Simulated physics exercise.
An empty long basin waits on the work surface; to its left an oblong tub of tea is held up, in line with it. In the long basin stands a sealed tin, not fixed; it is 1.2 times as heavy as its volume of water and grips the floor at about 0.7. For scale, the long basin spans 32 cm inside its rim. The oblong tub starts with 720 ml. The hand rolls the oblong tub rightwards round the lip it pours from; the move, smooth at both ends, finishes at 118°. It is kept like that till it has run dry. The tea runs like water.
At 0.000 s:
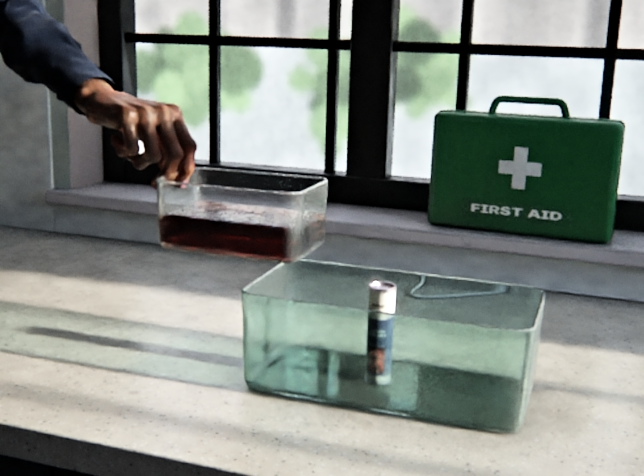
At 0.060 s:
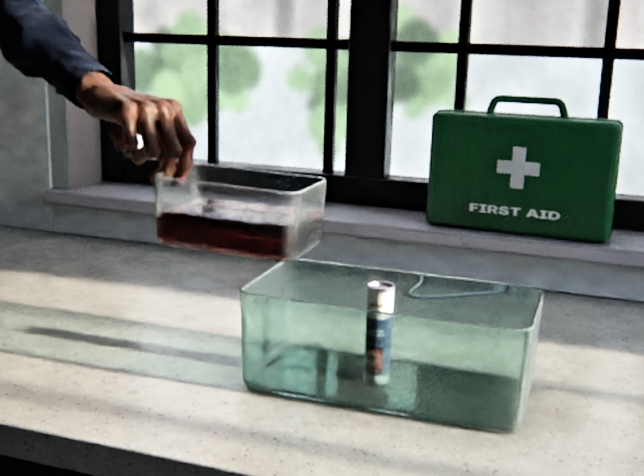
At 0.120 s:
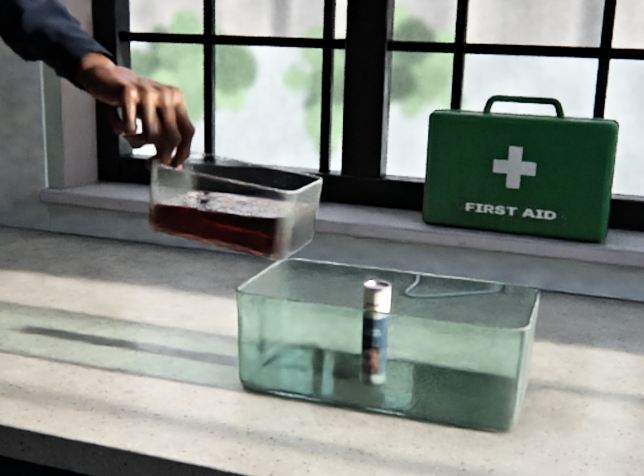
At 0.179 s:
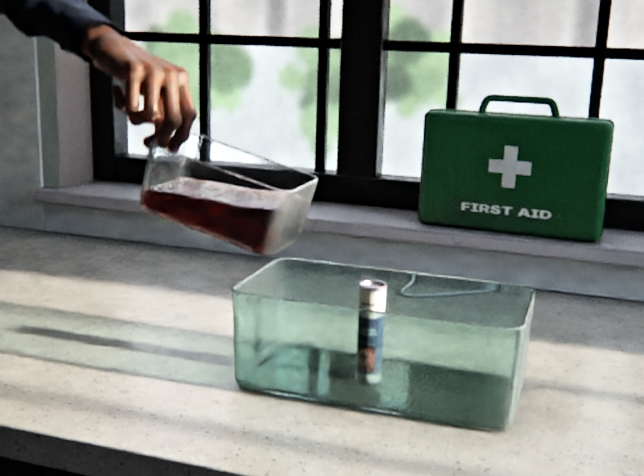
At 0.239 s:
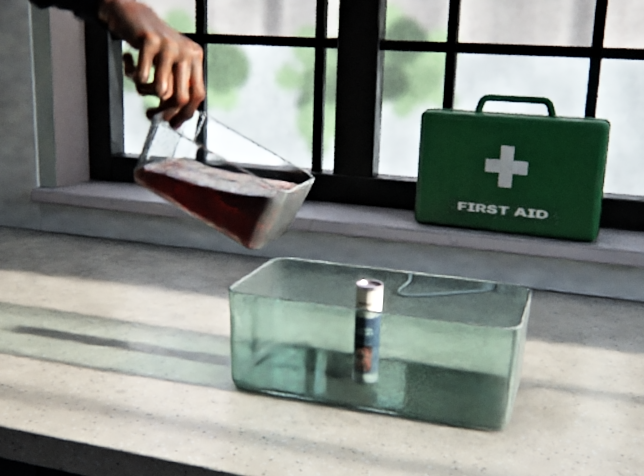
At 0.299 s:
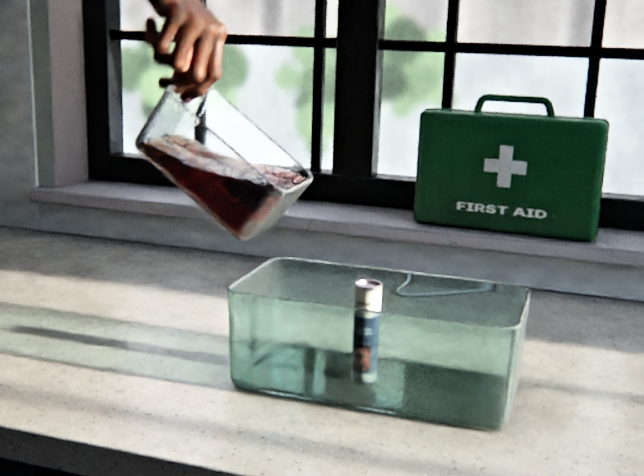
A tub of dark reddish-brown tea tilting steadily rightwards in a hand above a long clear basin, near a green first aid case.
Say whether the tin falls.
The tin keeps standing.
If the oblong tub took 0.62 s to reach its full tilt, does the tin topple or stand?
Then it stays up.
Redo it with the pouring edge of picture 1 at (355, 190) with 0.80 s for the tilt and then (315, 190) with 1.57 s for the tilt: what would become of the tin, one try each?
First it keeps standing; then it keeps standing.
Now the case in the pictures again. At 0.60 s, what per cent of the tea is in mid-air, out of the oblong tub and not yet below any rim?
Some 62 per cent.
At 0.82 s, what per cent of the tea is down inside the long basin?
Some 88 per cent.
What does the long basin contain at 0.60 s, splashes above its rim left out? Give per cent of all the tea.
About 12 per cent.
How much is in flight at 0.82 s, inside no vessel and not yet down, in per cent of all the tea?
About 10 per cent.
After 0.60 s the tilt is 101° and 25 per cent is still to pour; the tin stands where it began.
After 0.82 s the tilt is 118° and 1 per cent is still to pour; the tin stands where it began.
After 1.05 s the tilt is 118° and 0 per cent is still to pour; the tin stands where it began.
After 1.30 s the tilt is 118° and 0 per cent is still to pour; the tin stands where it began.
In the end the tin stands where it began.
